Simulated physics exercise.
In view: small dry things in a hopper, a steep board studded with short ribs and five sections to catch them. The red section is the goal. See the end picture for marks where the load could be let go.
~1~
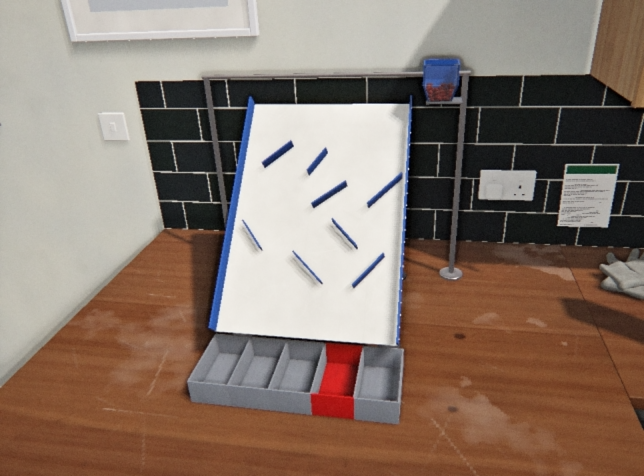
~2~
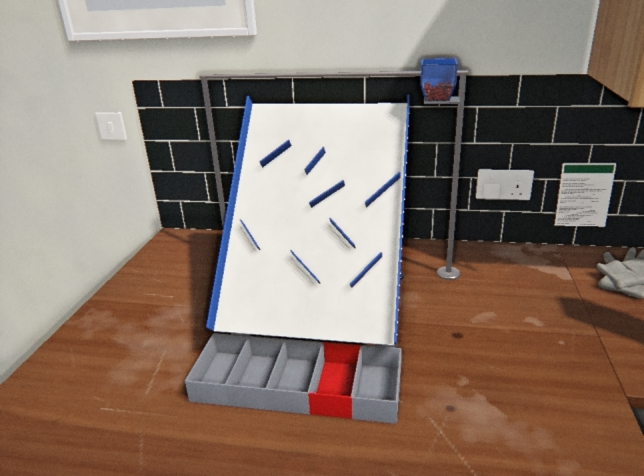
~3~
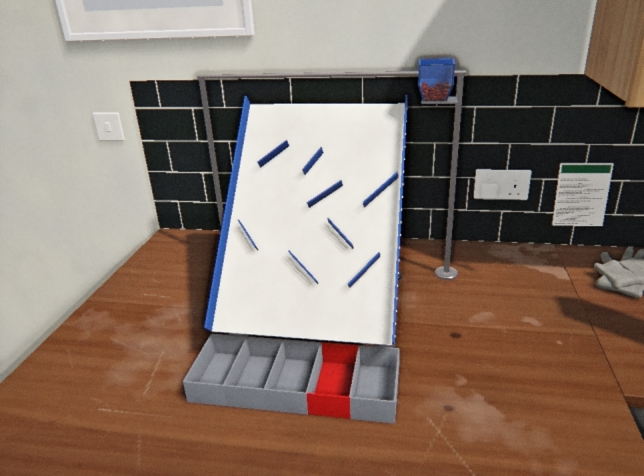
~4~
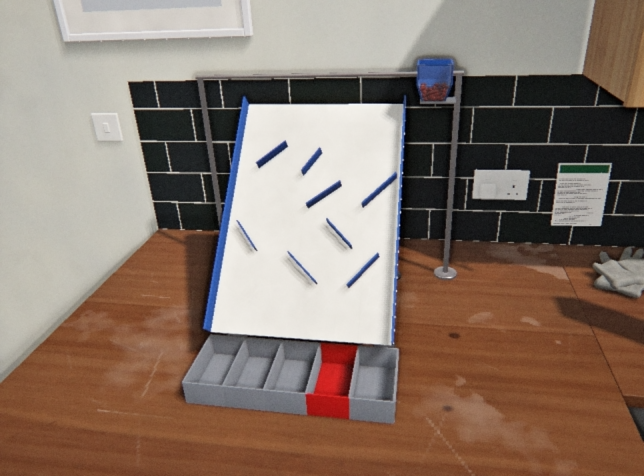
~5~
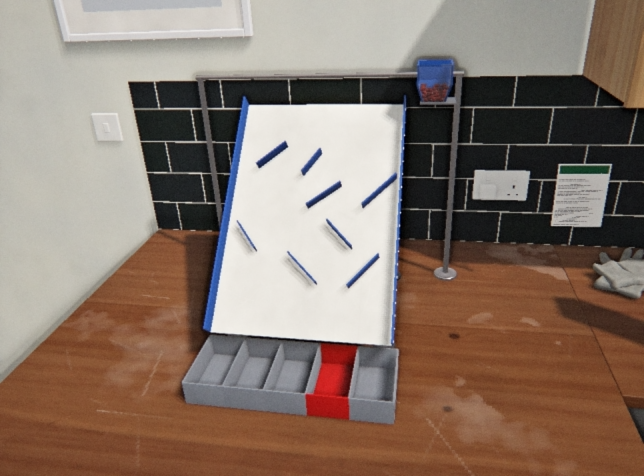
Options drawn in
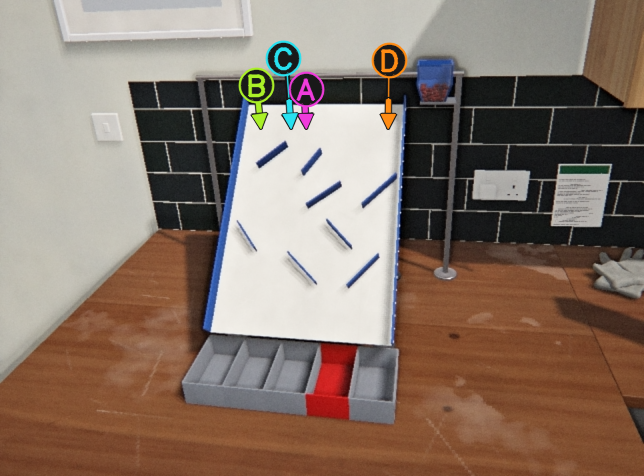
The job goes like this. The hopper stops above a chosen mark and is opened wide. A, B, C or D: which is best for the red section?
Go for D.
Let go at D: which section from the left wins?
The fourth from the left.
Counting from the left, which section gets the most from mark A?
The second from the left.
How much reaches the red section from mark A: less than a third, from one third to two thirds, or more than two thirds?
Mark A gives less than a third.
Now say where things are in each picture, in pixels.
The first picture shows hopper (437, 92), kidney beans, door shut.
The second picture shows ribs (259, 162) to (289, 140), (305, 170) to (324, 147), (309, 203) to (344, 180).
The third picture shows ribs (363, 203) to (398, 172), (238, 219) to (255, 247), (327, 218) to (352, 245).
The fourth picture shows ribs (287, 251) to (315, 281), (347, 285) to (378, 253).
The fifth picture shows red section (328, 405), number 4 of 5 from the left.
On the marked copy, mark A meets the board at (306, 123); mark B meets the board at (260, 123); mark C meets the board at (290, 123); mark D meets the board at (388, 123).
With A, just a few in the red section, the larger part in other sections, about a tenth held on the board.
With B, not one piece in the red section, almost all in other sections, just a few held on the board, about a tenth outside the box.
With C, just a few in the red section, the larger part in other sections, just a few held on the board, about a tenth outside the box.
With D, roughly two thirds in the red section, roughly a quarter in other sections, about a tenth held on the board.
